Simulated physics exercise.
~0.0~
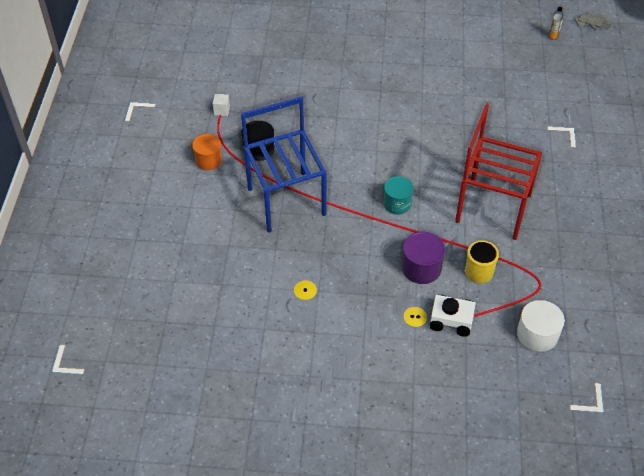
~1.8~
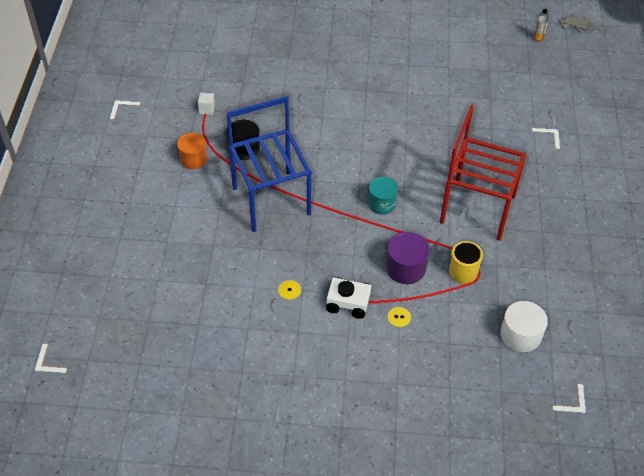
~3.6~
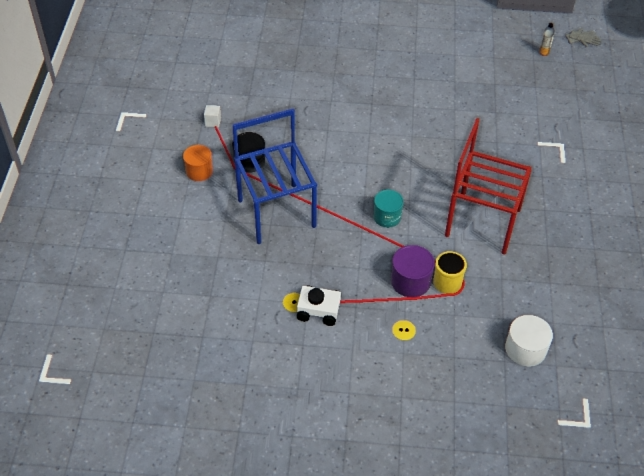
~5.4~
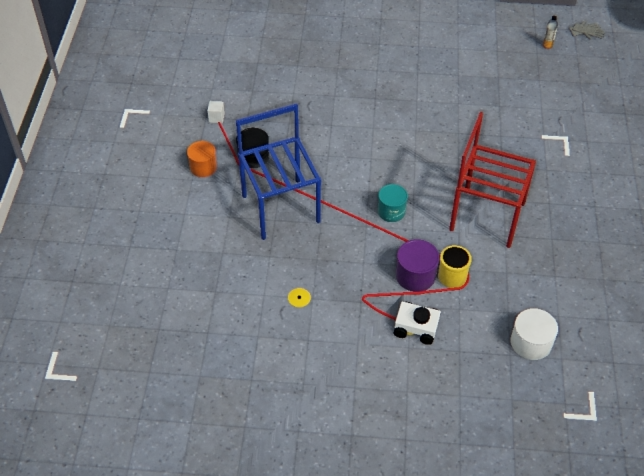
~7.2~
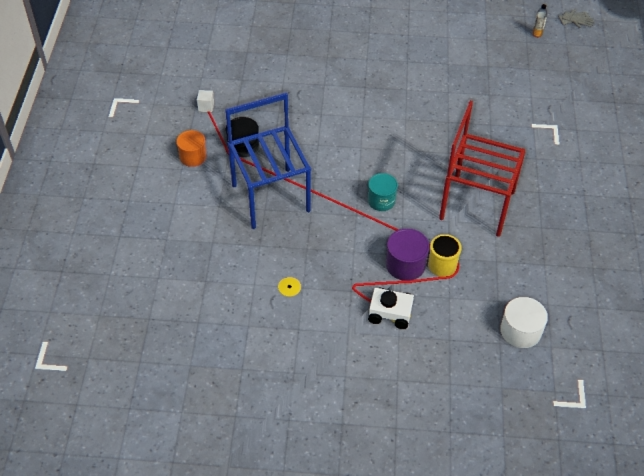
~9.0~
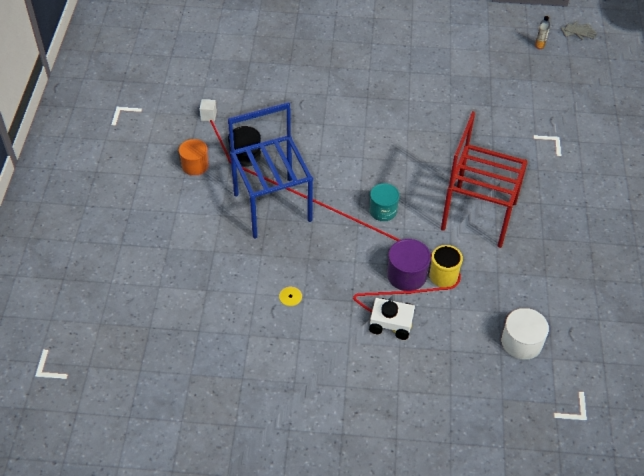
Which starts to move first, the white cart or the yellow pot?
The white cart starts first, heading left with its red lead behind it. The yellow pot only shifts left afterwards.
